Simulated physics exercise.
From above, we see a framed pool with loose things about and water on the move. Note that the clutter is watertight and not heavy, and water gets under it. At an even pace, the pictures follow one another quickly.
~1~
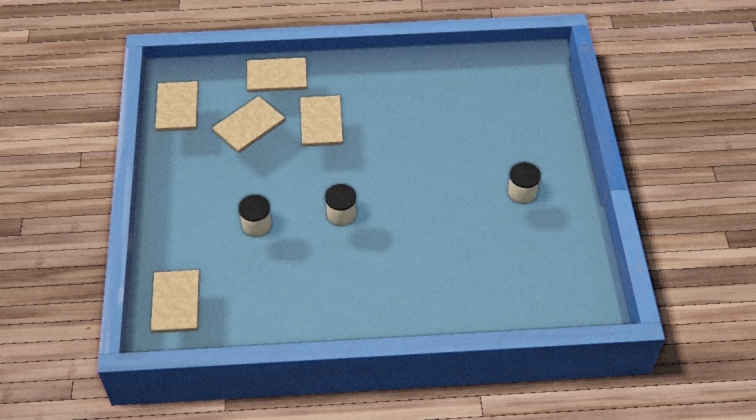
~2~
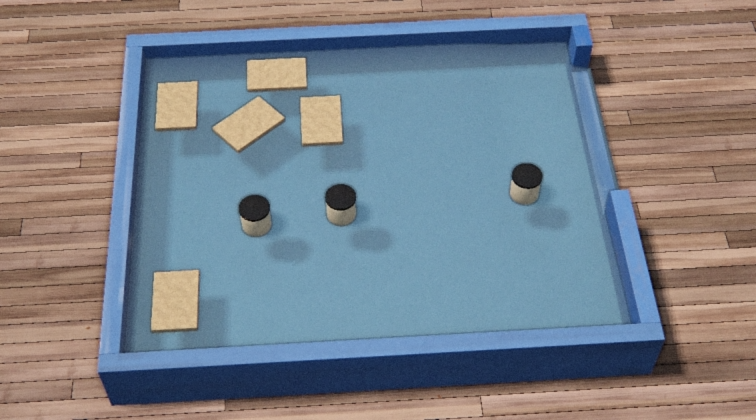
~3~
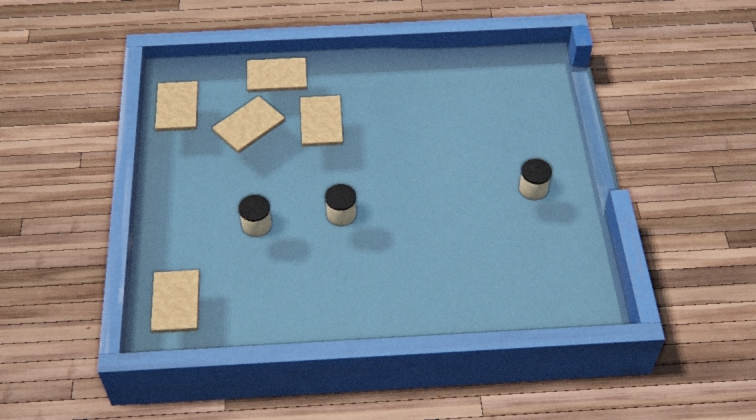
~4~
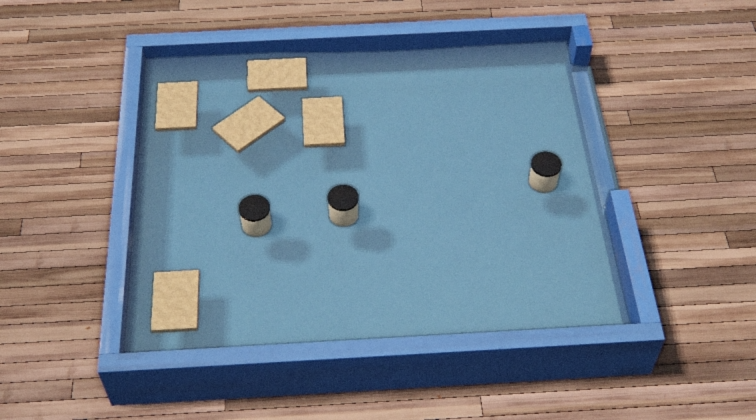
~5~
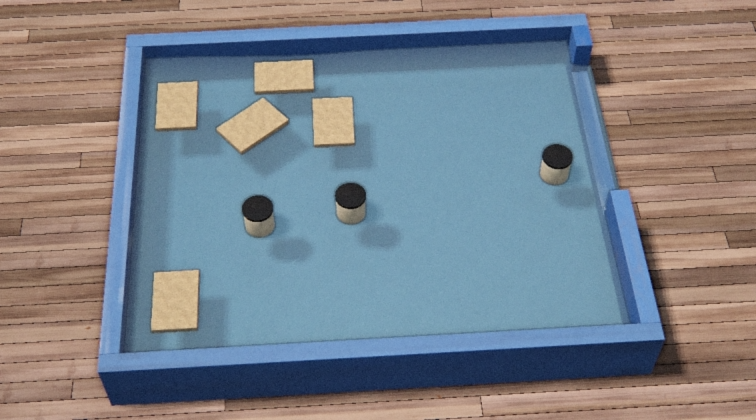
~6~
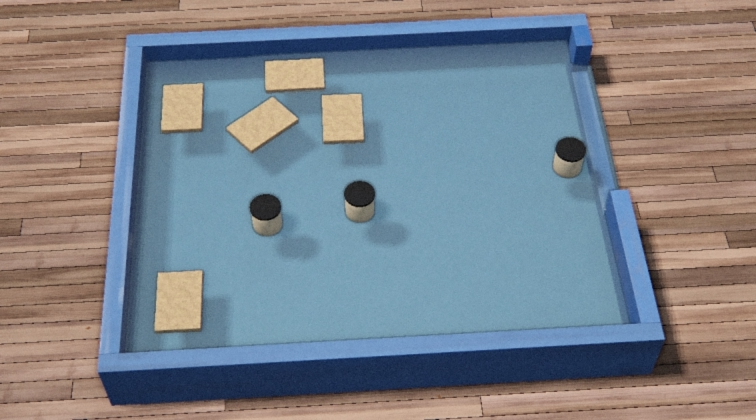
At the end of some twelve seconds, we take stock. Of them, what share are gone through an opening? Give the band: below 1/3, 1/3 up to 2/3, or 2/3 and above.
Band: Below 1/3.
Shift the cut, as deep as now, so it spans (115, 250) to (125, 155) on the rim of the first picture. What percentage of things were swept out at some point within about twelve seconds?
Roughly 0 per cent.
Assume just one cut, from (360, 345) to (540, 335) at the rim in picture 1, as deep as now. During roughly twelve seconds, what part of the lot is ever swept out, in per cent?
That comes to 0 per cent of the things.
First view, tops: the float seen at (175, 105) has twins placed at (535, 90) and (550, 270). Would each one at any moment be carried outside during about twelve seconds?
Exits, exits.
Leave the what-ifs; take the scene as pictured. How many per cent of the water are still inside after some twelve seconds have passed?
Roughly 66 percent.
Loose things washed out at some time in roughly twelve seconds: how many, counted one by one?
1 in total.
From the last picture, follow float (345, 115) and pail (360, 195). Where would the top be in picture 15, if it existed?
(378, 115) and (393, 186), give or take.
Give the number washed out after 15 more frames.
The count is 1.
A moment on, 0 of 8 are out; 8 afloat.
Next, 1 of 8 are out; 7 afloat.
Later, 1 of 8 are out; 7 afloat.
In the end, 1 of 8 are out; 7 afloat.
